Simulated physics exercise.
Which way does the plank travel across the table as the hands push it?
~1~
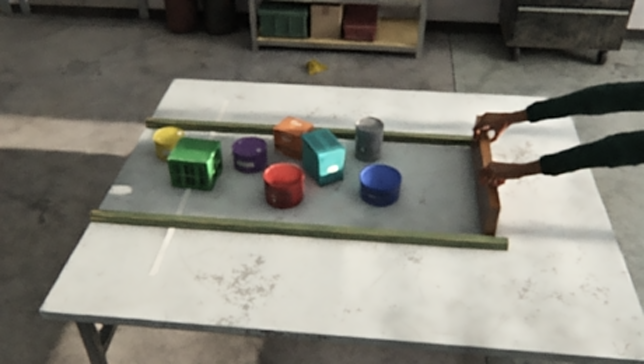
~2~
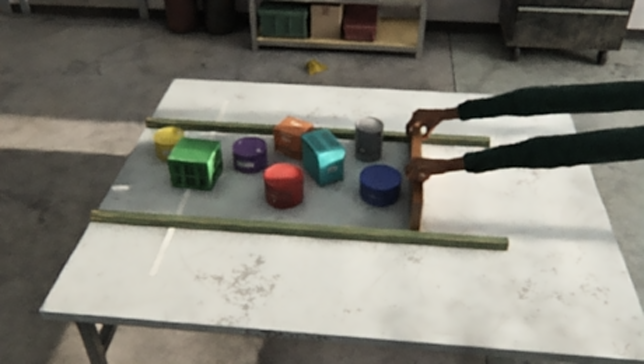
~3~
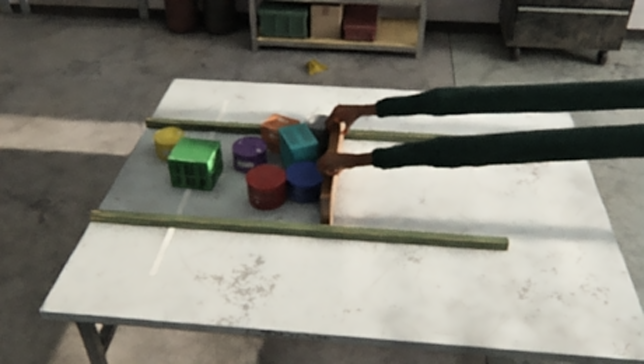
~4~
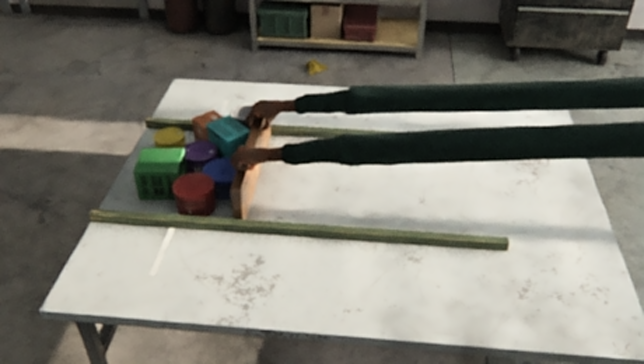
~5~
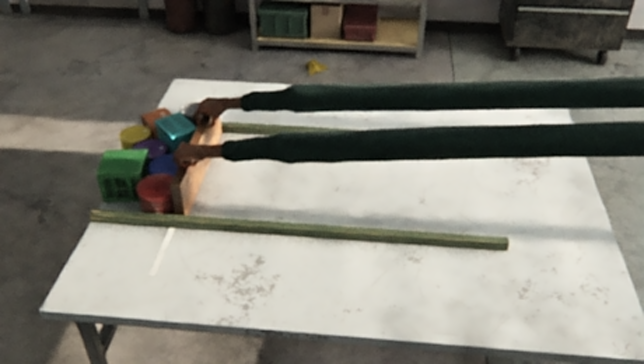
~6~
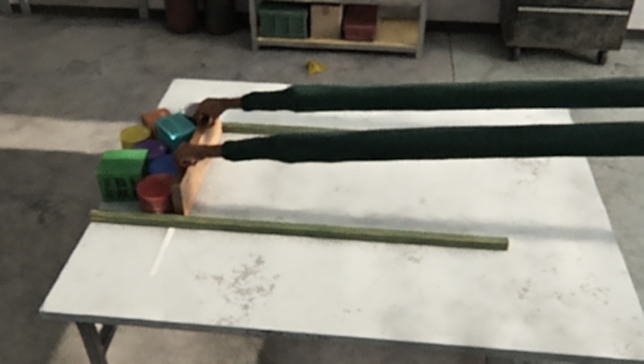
The plank moves to the left, as the viewer sees it.
